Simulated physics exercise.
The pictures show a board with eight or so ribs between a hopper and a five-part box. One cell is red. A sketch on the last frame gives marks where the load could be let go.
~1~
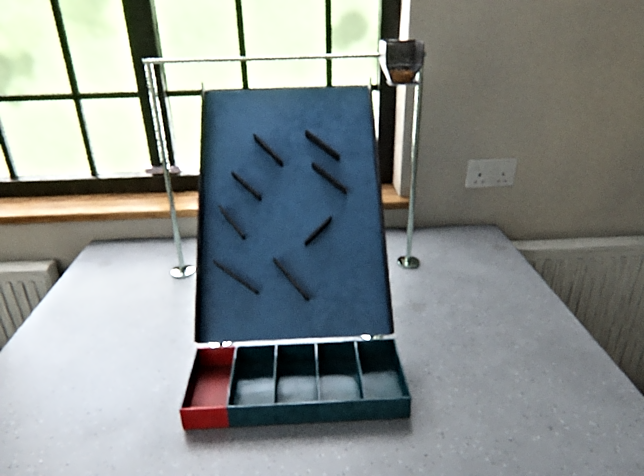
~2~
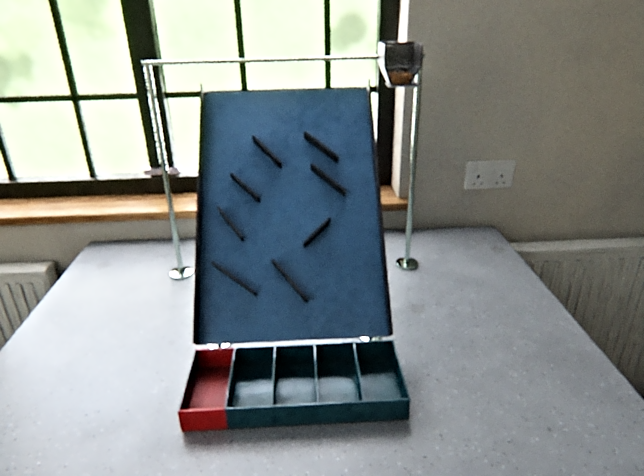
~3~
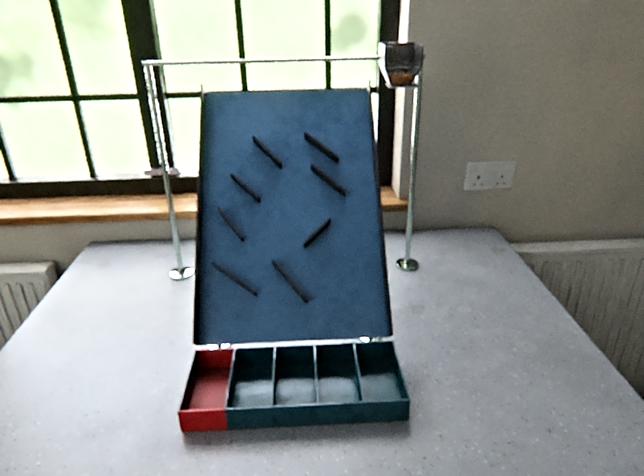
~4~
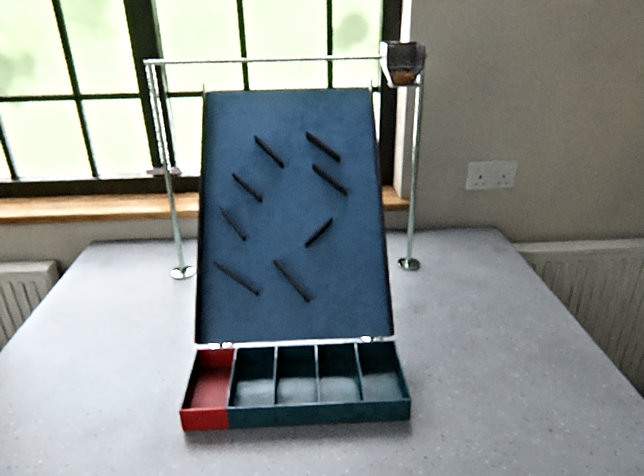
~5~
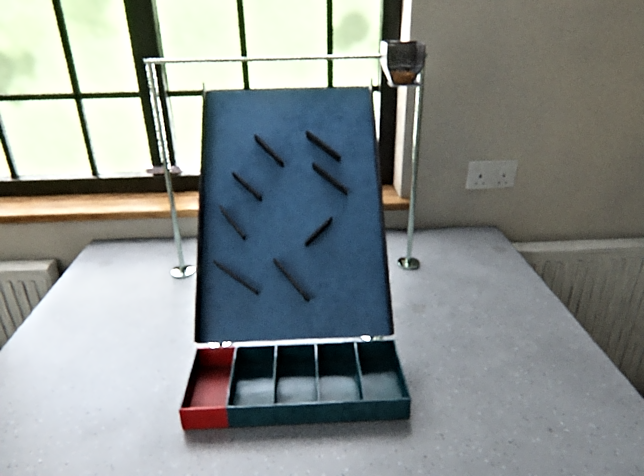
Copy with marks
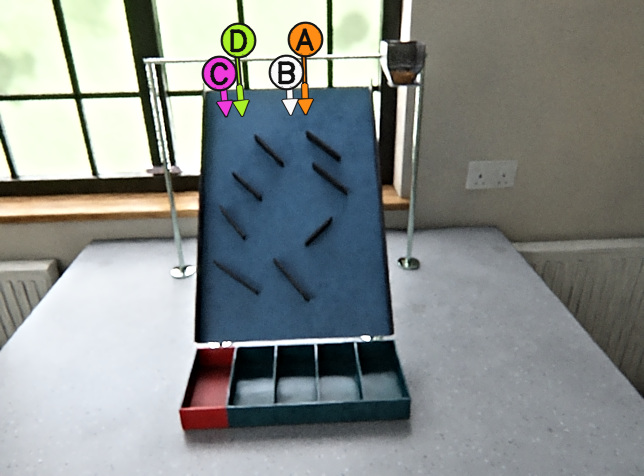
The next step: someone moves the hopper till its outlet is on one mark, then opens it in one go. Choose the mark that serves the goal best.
C is best.
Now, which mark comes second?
That is mark D.
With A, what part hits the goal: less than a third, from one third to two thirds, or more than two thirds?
Less than a third.
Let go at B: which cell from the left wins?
The fourth from the left.
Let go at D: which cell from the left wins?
The fourth.
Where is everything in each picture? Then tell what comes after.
The first picture shows hopper at (400, 75), roasted chickpeas, door shut.
The second picture shows ribs (253, 135) to (281, 163), (305, 132) to (339, 157), (231, 173) to (258, 197).
The third picture shows ribs (312, 164) to (346, 192), (218, 207) to (242, 237), (304, 244) to (330, 218).
The fourth picture shows ribs (214, 262) to (256, 292), (274, 259) to (308, 299).
The fifth picture shows red cell at (204, 417), number 1 of 5 from the left.
On the marked copy, mark A meets the board at (305, 108); mark B meets the board at (290, 109); mark C meets the board at (225, 110); mark D meets the board at (241, 110).
With A, none in the red cell, all in other cells.
With B, none in the red cell, all in other cells.
With C, about a third in the red cell, about half in other cells, a small part outside the box.
With D, about a quarter in the red cell, most in other cells, a stray few held on the board.
